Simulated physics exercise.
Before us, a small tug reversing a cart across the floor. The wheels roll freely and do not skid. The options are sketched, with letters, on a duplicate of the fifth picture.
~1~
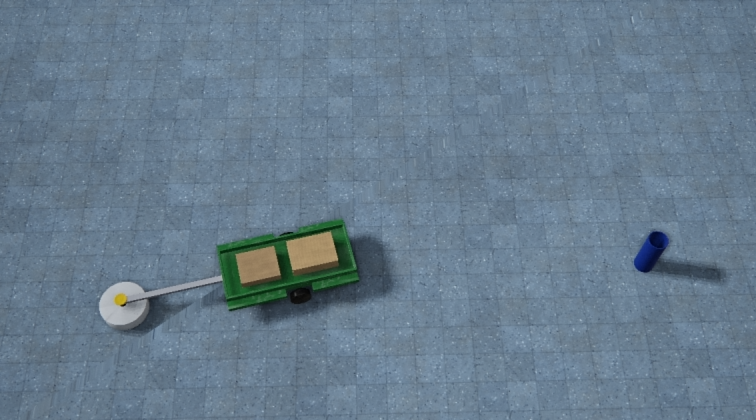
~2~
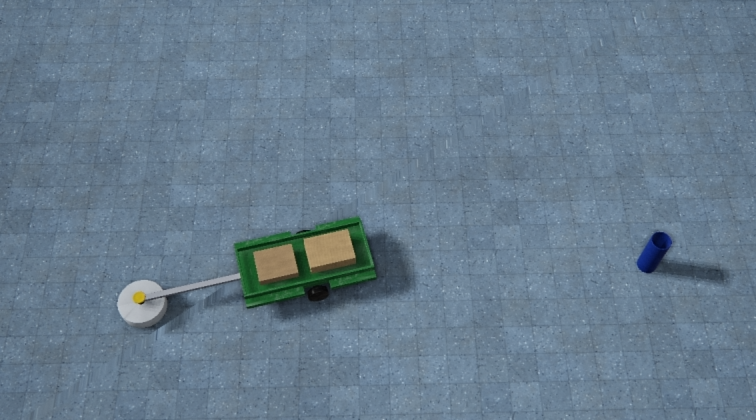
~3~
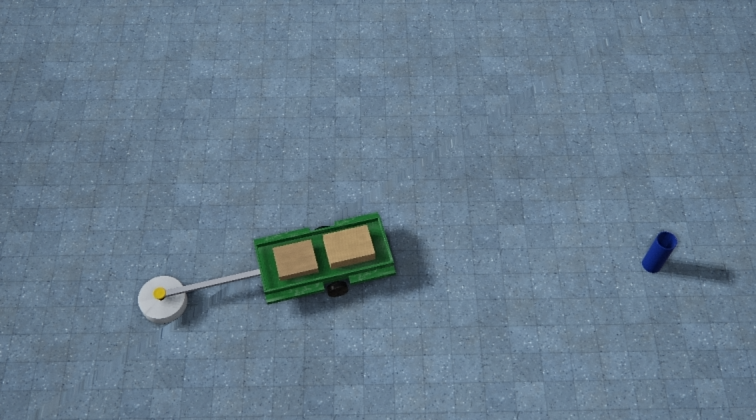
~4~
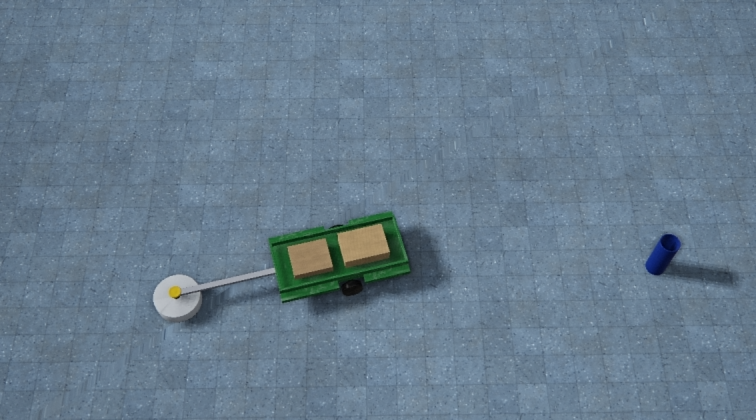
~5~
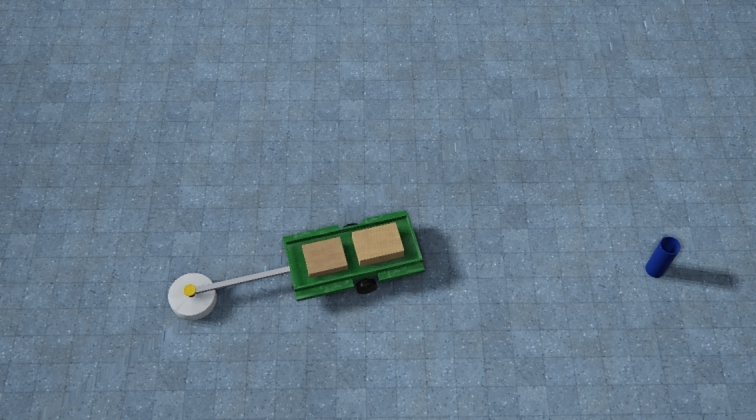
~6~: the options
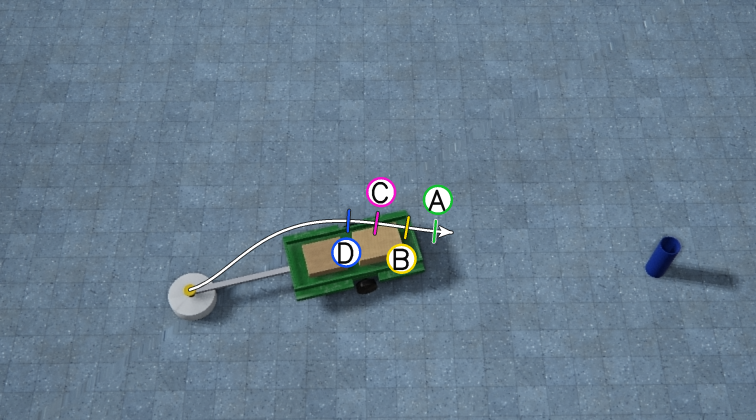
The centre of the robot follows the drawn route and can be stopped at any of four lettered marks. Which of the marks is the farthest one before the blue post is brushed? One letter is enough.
It can go as far as B.
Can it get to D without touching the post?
Yes.
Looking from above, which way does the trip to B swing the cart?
Clockwise.
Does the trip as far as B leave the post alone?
For that mark, yes.
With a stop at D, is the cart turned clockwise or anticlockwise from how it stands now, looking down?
For that mark, clockwise.
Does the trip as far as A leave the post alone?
For that mark, no.
On the marked copy, A at (435, 231); B at (407, 228); C at (376, 223); D at (348, 221); the route from (190, 290) via (318, 222) to (452, 232).
Taking B. A third of the way, robot (261, 249), cart (422, 242).
Two thirds of the way, robot (338, 227), cart (496, 249).
When it is over, robot (407, 234), cart (567, 263); nothing has been touched.
As for the rest, A is too far, the post has been hit; C is safe but short; D is safe but short.
